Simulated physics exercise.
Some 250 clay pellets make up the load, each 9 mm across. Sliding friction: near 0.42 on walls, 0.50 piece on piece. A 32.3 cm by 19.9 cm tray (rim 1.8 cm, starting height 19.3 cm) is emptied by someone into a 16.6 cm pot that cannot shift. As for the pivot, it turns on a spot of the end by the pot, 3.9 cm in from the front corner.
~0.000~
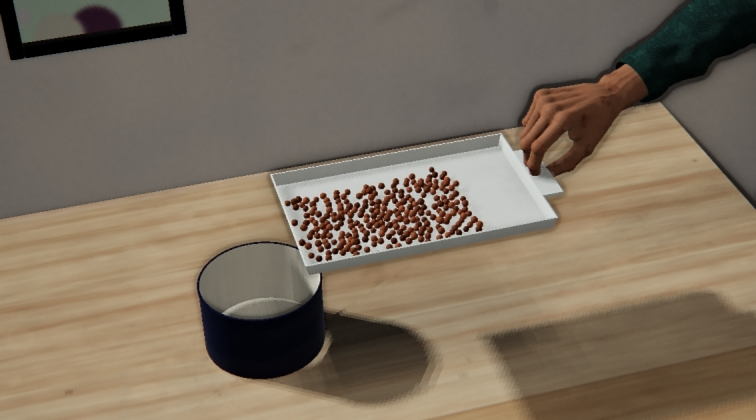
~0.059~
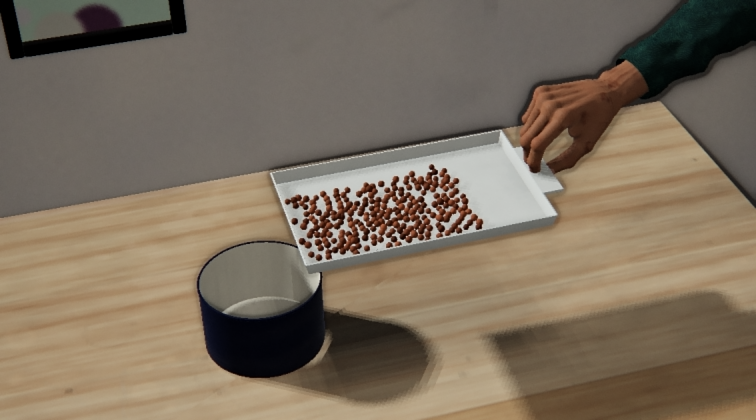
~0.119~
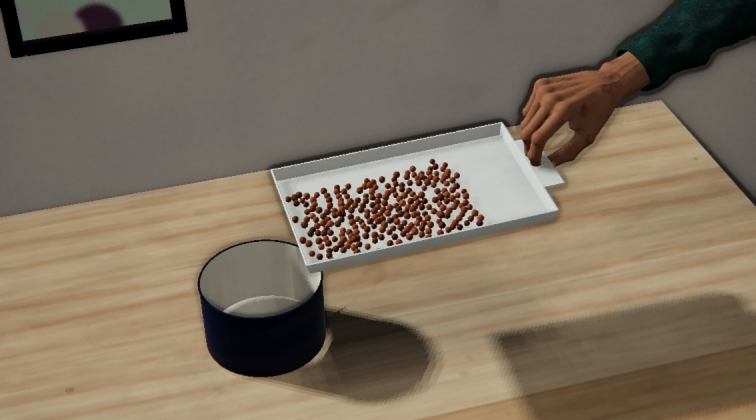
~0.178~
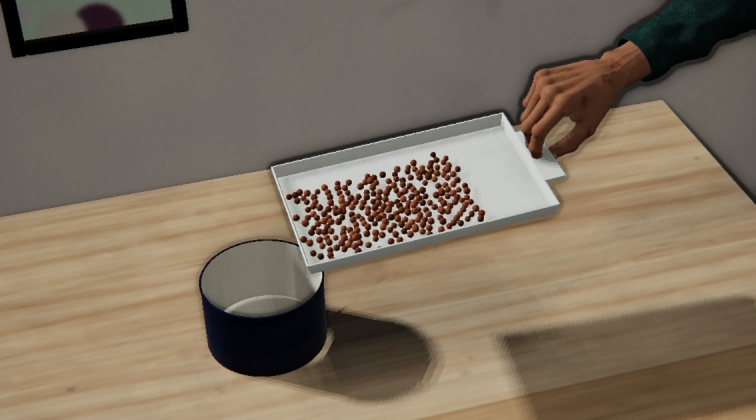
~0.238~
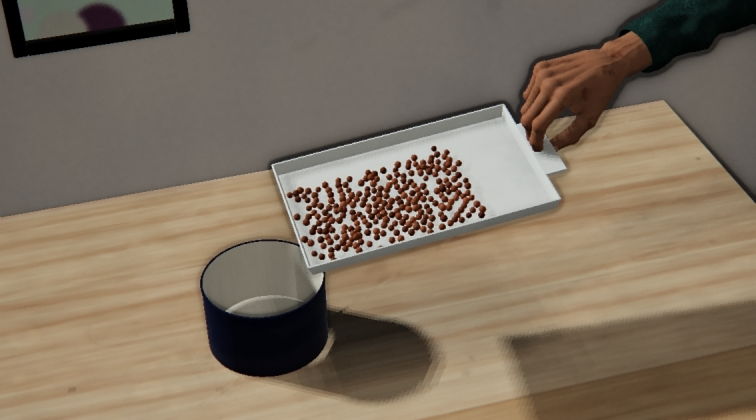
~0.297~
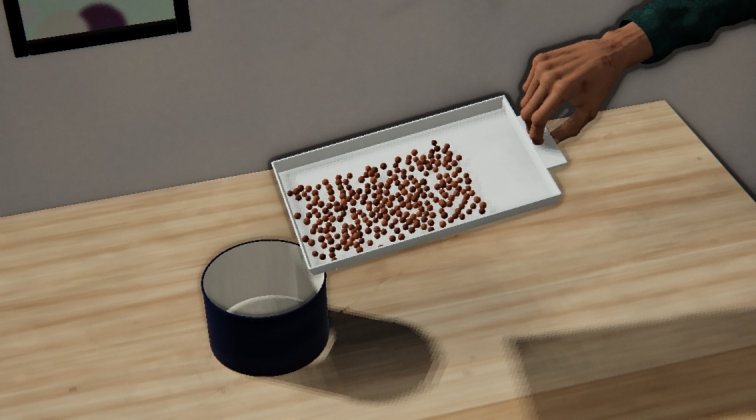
A white tray scattered with small reddish-brown pellets starts out nearly level above a wooden table, its left end beside a dark blue pot. A hand in a green sleeve gradually raises the right end, tilting the tray slightly toward the pot while the pellets stay spread across it.
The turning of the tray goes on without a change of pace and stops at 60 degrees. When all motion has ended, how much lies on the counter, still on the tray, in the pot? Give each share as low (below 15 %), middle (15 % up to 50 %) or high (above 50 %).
Counter - low, left on the tray - high, pot - low.
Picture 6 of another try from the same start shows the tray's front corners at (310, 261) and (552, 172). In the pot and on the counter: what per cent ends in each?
You'd end with pot at 0 and counter at 0.
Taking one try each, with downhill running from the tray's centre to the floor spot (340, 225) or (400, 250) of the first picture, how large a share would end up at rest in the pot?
About 0 per cent on the first try and 0 per cent on the second.
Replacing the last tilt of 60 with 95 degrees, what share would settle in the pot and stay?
Share in the pot: Around 0 %.
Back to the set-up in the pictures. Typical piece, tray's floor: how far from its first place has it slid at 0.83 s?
Displacement on the tray: Roughly 4 cm.
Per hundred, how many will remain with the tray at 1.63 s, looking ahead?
I'd say close to 100 per cent.
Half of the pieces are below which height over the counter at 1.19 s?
The halfway line is at about 26 cm.
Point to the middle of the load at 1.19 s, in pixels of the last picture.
Load centre est.: (355, 206) px.
After 0.83 s, tilt 34 degrees; the tray holds 100 %, the pot 0 %.
After 1.19 s, tilt 50 degrees; the tray holds 100 %, the pot 0 %.
Then, at 1.63 s, tilt 60 degrees; the tray holds 100 %, the pot 0 %.
At rest (1.9 s), counter 0 %, tray 100 %, pot 0 %.
